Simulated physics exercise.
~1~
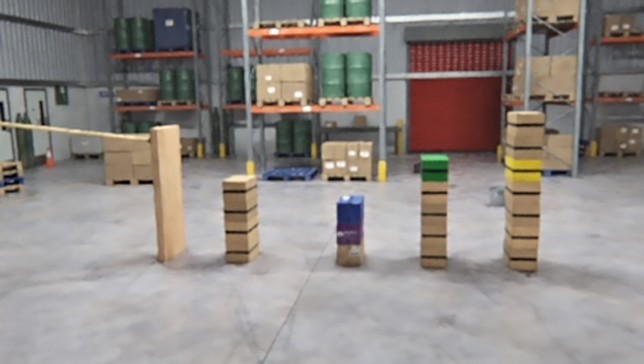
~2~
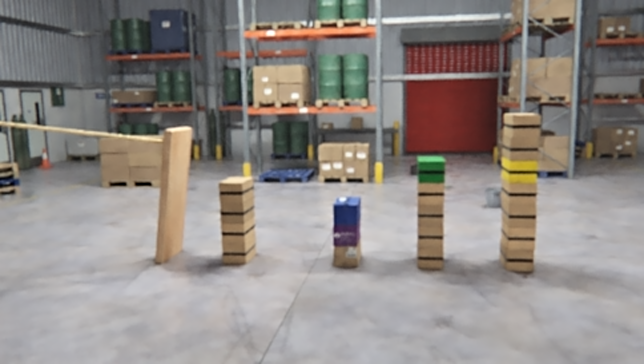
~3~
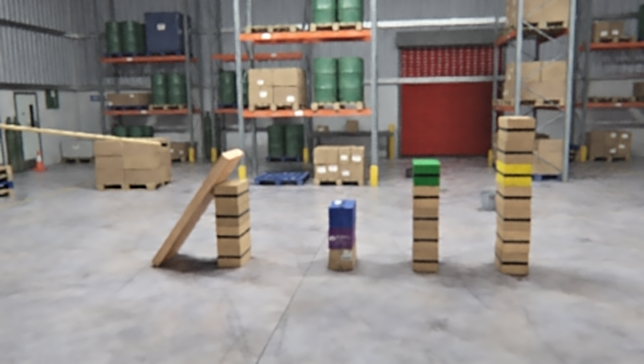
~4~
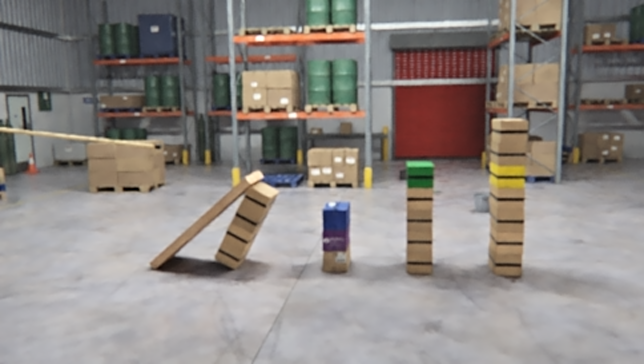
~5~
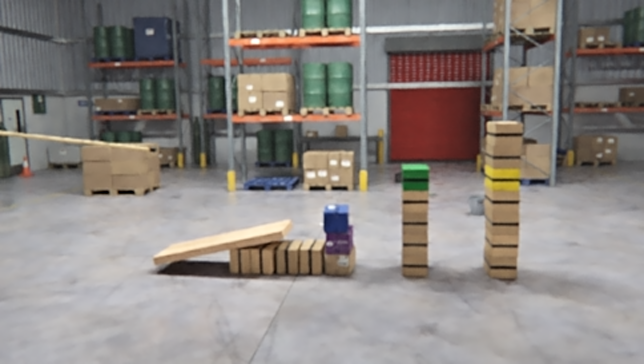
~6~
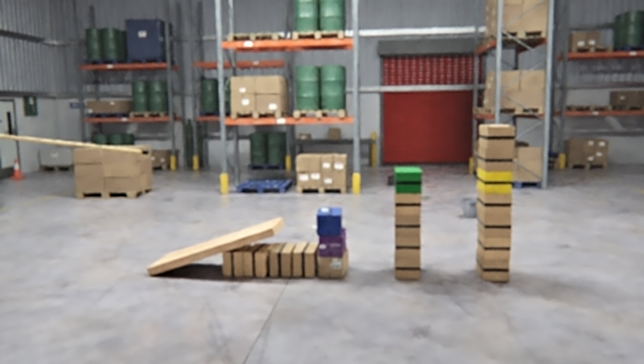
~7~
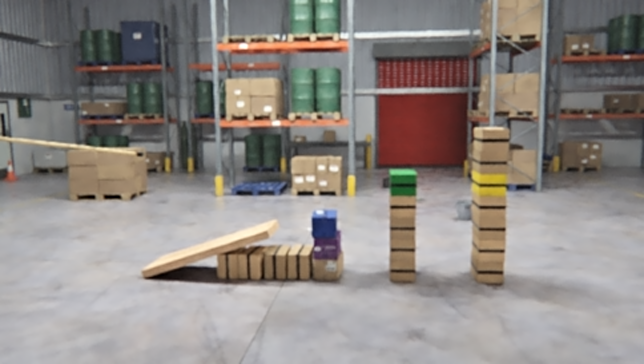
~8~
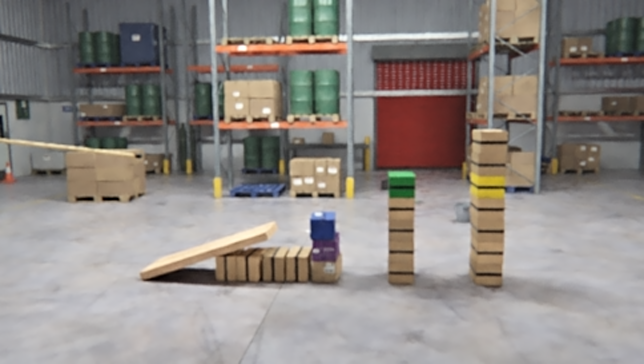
In a warehouse with tall racks and a red shutter door, a wooden board stands on end at the left of a row of four carton stacks, while a long pole reaches in from the left. The board tips right, away from the pole, and leans against the nearest stack. That stack tilts over and falls to the right, its cartons landing on their sides in a line up to the short stack with blue and purple cartons. The board settles at a slant on top. The short stack, the green-topped stack and the tallest, yellow-banded stack remain standing.
